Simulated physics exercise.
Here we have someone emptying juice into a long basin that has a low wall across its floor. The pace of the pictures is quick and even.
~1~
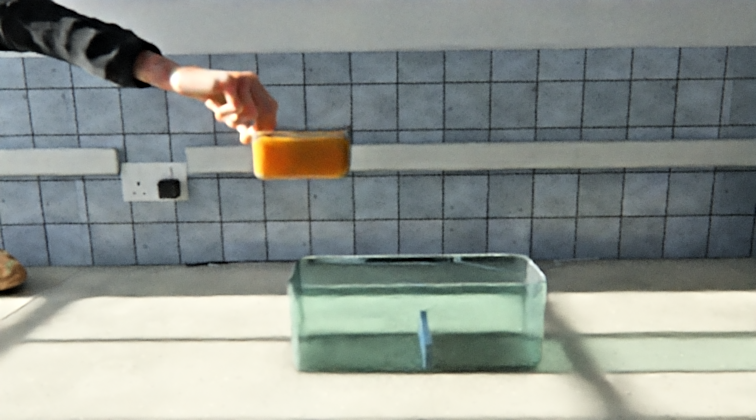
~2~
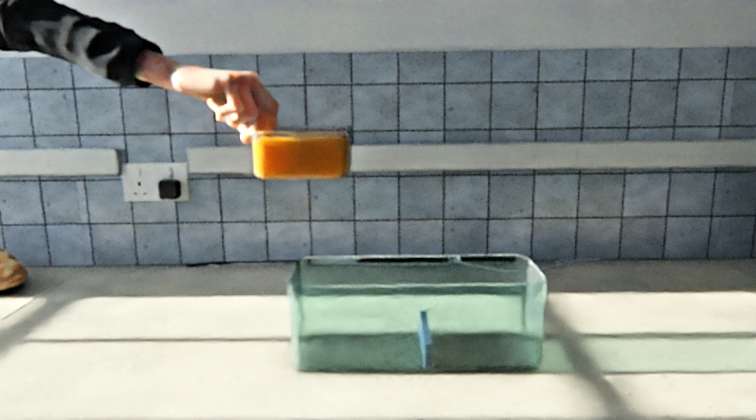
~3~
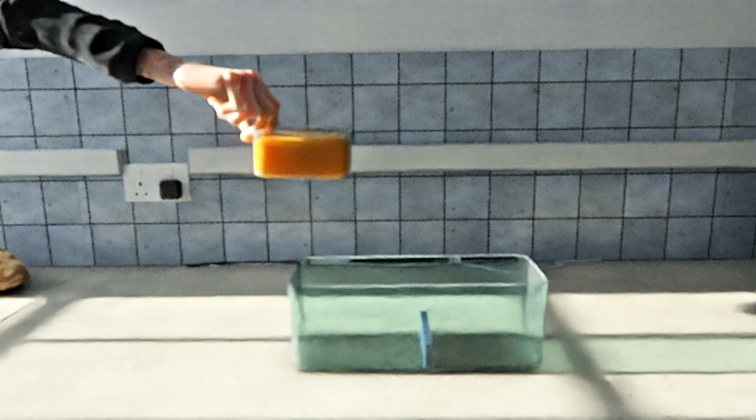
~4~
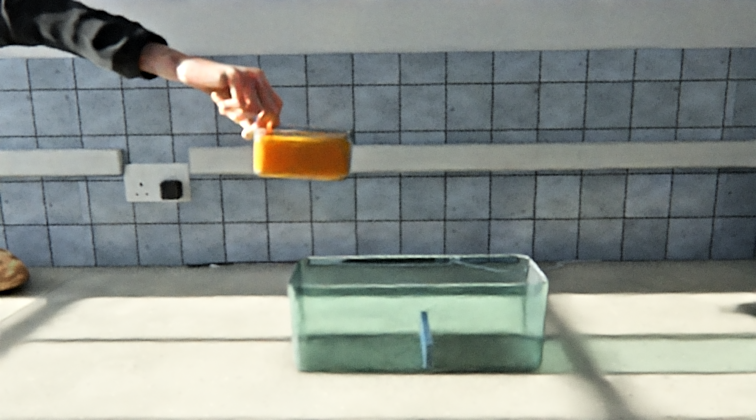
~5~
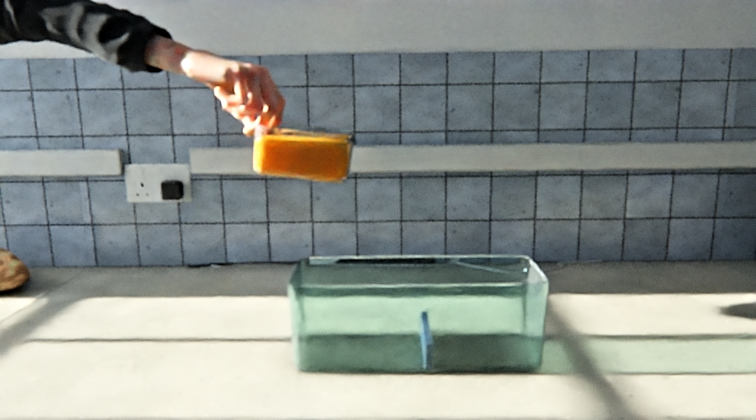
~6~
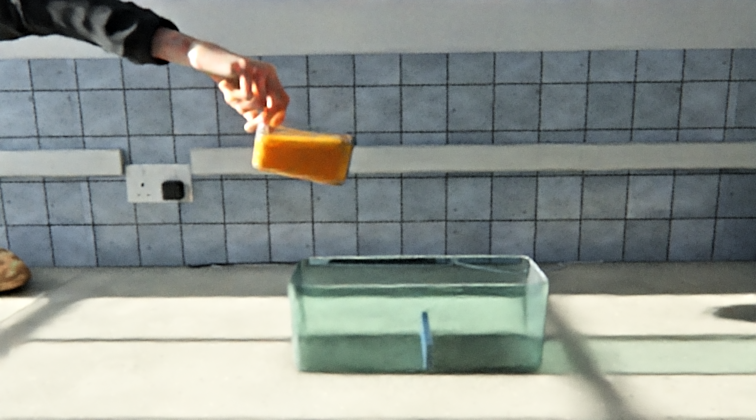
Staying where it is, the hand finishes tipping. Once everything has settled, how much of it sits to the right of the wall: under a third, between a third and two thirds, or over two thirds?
Under a third.
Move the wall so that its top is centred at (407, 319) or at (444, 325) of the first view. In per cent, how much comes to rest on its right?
I'd expect near 55 percent the first time and near 10 percent the next.
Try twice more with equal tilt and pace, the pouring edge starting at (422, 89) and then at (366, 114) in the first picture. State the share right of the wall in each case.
75 and 55 in a hundred.
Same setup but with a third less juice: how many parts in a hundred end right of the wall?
It should come out close to 5 per cent.
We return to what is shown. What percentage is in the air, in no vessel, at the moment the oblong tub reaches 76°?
Roughly 50 in a hundred.
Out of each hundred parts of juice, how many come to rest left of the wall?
About 75 per cent.
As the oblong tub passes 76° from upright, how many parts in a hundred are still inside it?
Roughly 35 percent remains at that point.
A moment on, the oblong tub is tipped on its side and 33 per cent is still to pour, 19 is left of the wall and 1 right of it.
Next, the oblong tub is tipped right over and 3 per cent is still to pour, 68 is left of the wall and 18 right of it.
Then the oblong tub is tipped right over and 0 per cent is still to pour, 75 is left of the wall and 20 right of it.
Later the oblong tub is tipped right over and 0 per cent is still to pour, 74 is left of the wall and 22 right of it.
In the end 74 per cent lies left of the wall, 22 right of it and 5 outside.
